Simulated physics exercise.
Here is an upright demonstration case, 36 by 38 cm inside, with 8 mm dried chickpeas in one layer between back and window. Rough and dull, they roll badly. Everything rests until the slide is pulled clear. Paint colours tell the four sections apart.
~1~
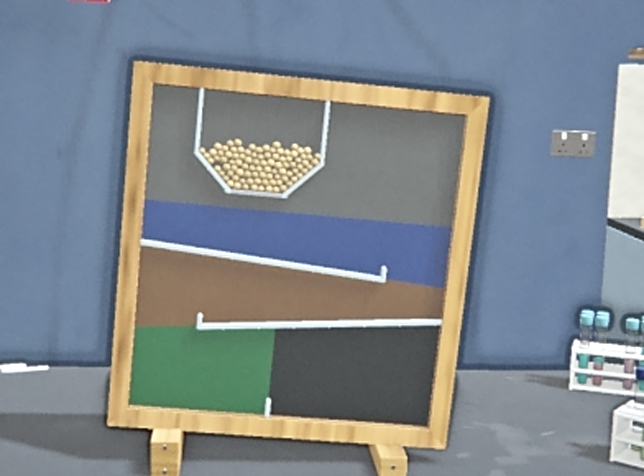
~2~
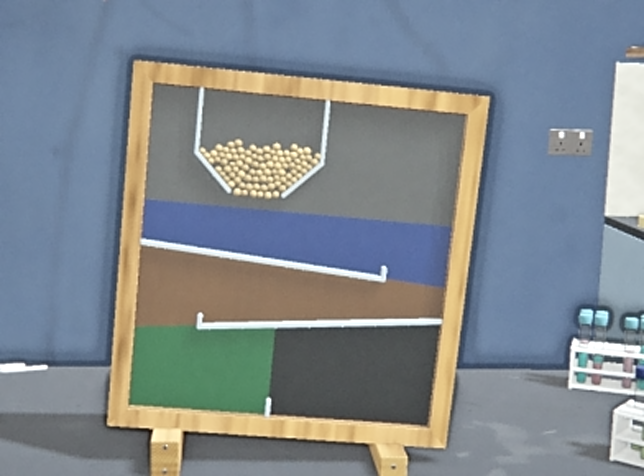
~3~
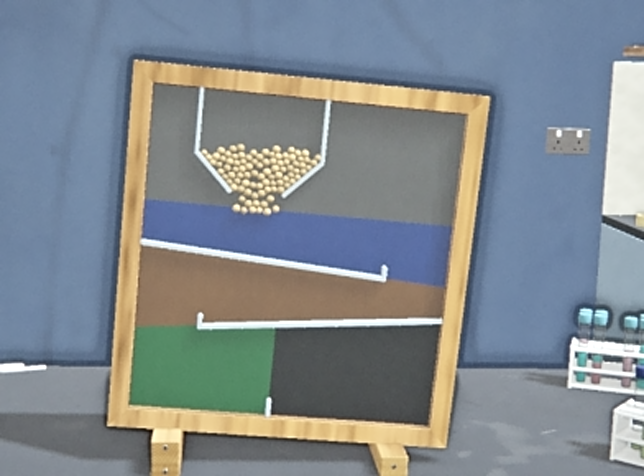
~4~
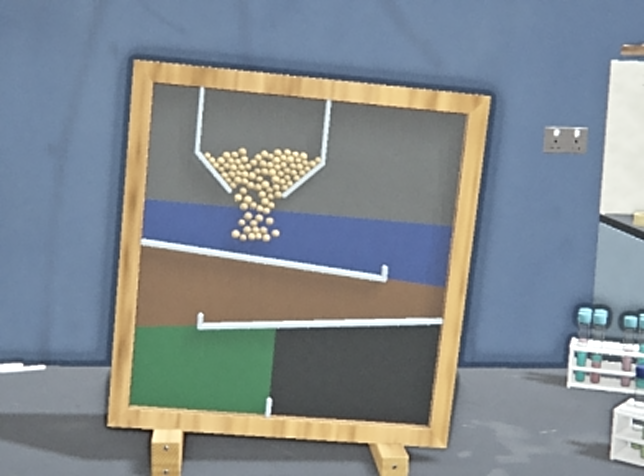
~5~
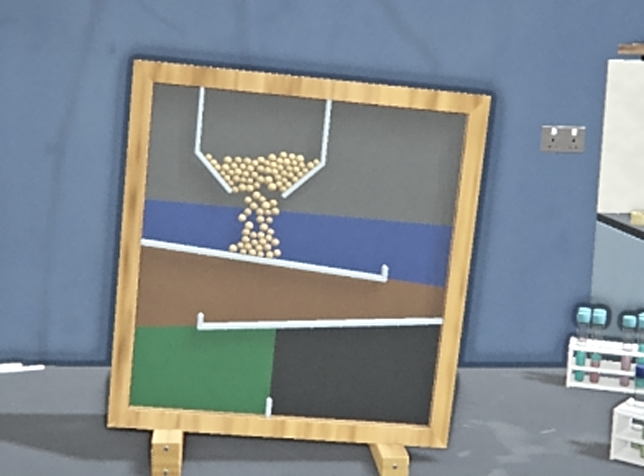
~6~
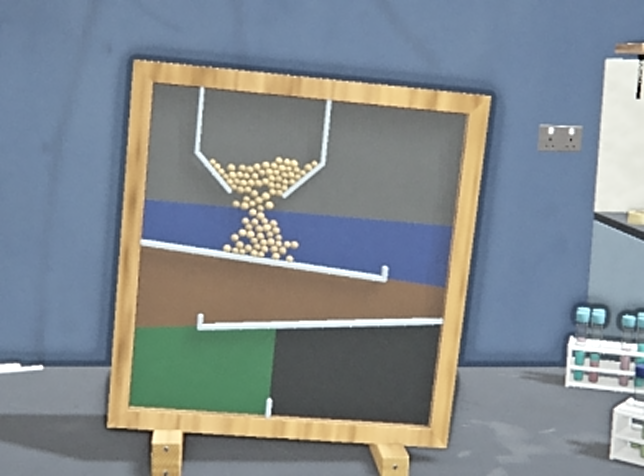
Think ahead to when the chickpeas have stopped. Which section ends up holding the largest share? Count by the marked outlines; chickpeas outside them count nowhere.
The one marked blue.
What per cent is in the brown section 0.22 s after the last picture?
About 0 per cent.
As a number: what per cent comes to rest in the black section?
About 0 per cent.
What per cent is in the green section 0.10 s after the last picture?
Roughly 0 per cent.
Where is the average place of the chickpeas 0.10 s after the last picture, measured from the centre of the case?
Some 4 cm left and 4 cm above.
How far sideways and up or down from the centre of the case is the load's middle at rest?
Some 2 cm left and 1 cm above.
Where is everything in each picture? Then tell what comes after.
Tilted 4° clockwise; about 90 chickpeas; chickpeas' middle (263, 164); blue (308, 241), green (204, 368), black (355, 372), brown (270, 293); slide (226, 191) to (286, 196), in the first picture.
Chickpeas' middle (262, 167); 5 out, lowest chickpea (268, 196), in the second picture.
Chickpeas' middle (261, 177); 14 out, lowest chickpea (267, 212), in the third picture.
Chickpeas' middle (259, 179); 25 out, lowest chickpea (266, 238), in the fourth picture.
Chickpeas' middle (257, 196); 34 out, lowest chickpea (269, 255), in the fifth picture.
Chickpeas' middle (258, 201); 44 out, lowest chickpea (289, 259); wall ends (385, 269), (201, 317), (269, 402), (203, 85) to (230, 191), (284, 196) to (329, 97), in the sixth picture.
Then, 0.10 s after the last picture, the chickpeas' middle is 4 cm left of and 4 cm above the centre; blue 75 %.
Then, 0.22 s after the last picture, the chickpeas' middle is 3 cm left of and 2 cm above the centre; blue 100 %.
Then, 0.45 s after the last picture, the chickpeas' middle is 2 cm left of and 1 cm above the centre; blue 100 %.
All still 1.4 s after it, blue 100 %, green 0 %, black 0 %, brown 0 %.
